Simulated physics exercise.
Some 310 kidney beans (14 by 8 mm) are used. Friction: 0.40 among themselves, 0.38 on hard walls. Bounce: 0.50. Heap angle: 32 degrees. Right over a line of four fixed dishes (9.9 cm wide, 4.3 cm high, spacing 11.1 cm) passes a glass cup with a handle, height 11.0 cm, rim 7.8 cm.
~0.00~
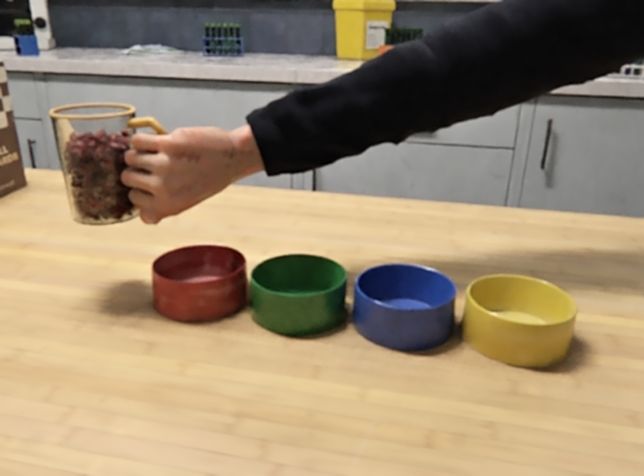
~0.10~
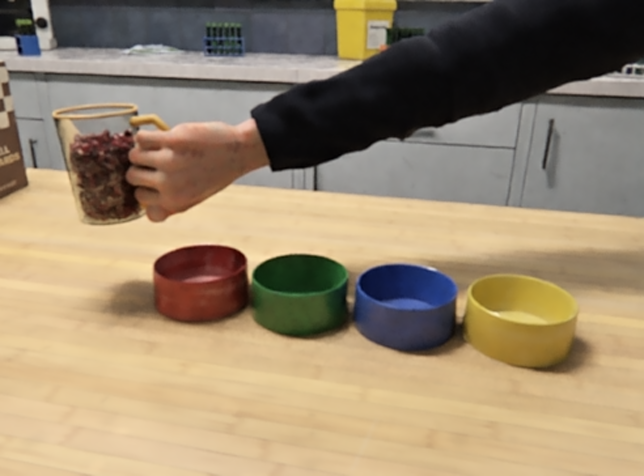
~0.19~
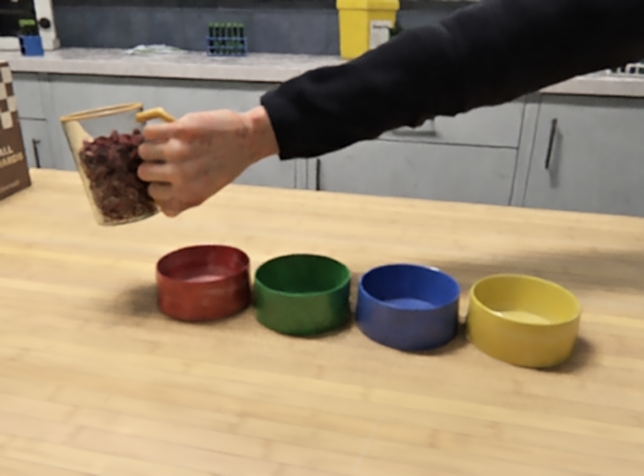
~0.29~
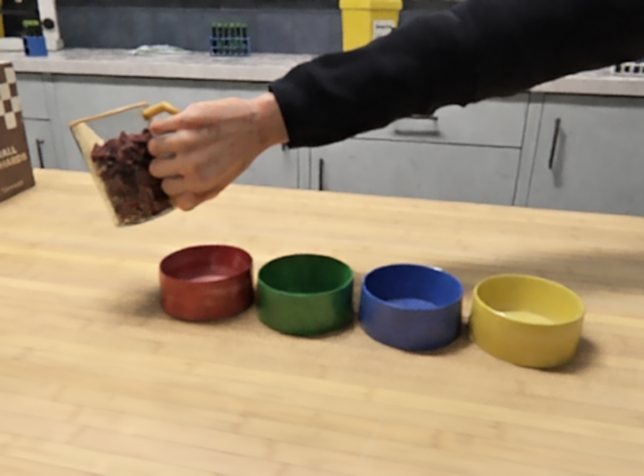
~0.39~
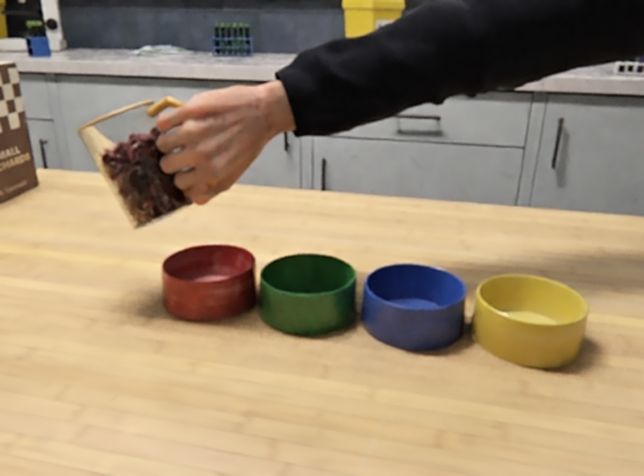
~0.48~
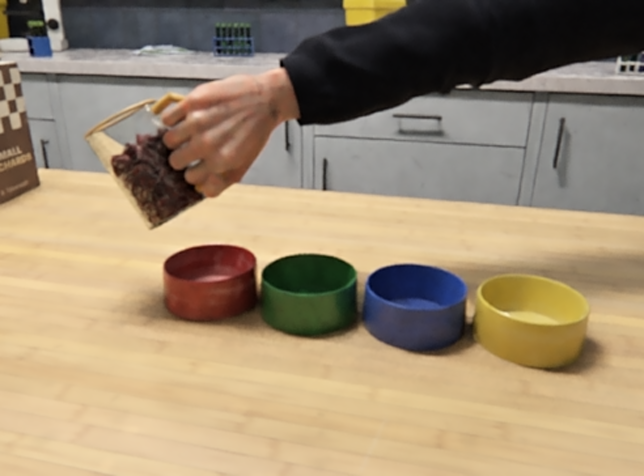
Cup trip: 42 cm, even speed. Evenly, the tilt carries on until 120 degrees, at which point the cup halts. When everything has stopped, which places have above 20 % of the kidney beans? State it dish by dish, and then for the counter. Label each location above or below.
Labels - red: Above, blue: Below, green: Below, yellow: Below, counter: Below.
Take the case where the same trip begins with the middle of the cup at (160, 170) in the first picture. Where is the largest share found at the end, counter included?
Green.
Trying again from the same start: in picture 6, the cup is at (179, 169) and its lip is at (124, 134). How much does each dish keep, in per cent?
The red dish keeps 0, the blue dish 80, the green dish 10 and the yellow dish 0.
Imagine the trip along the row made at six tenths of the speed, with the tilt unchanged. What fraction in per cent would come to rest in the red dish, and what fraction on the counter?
The shares would then be red 20 and counter 80.
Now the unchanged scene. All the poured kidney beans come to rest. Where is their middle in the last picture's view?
Resting centre estimate: Around (221, 278).
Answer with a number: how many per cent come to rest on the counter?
Roughly 10 percent.
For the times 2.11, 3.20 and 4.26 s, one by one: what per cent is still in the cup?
Roughly 0, then 0, then 0.
After 2.11 s, tilt 120 degrees; cup holds 0 %, red 90 %.
After 3.20 s, tilt 120 degrees; cup holds 0 %, red 90 %.
After 4.26 s, tilt 120 degrees; cup holds 0 %, red 90 %.
By 4.6 s all is still; red 90 %, blue 0 %, green 0 %, yellow 0 %, counter 10 %.
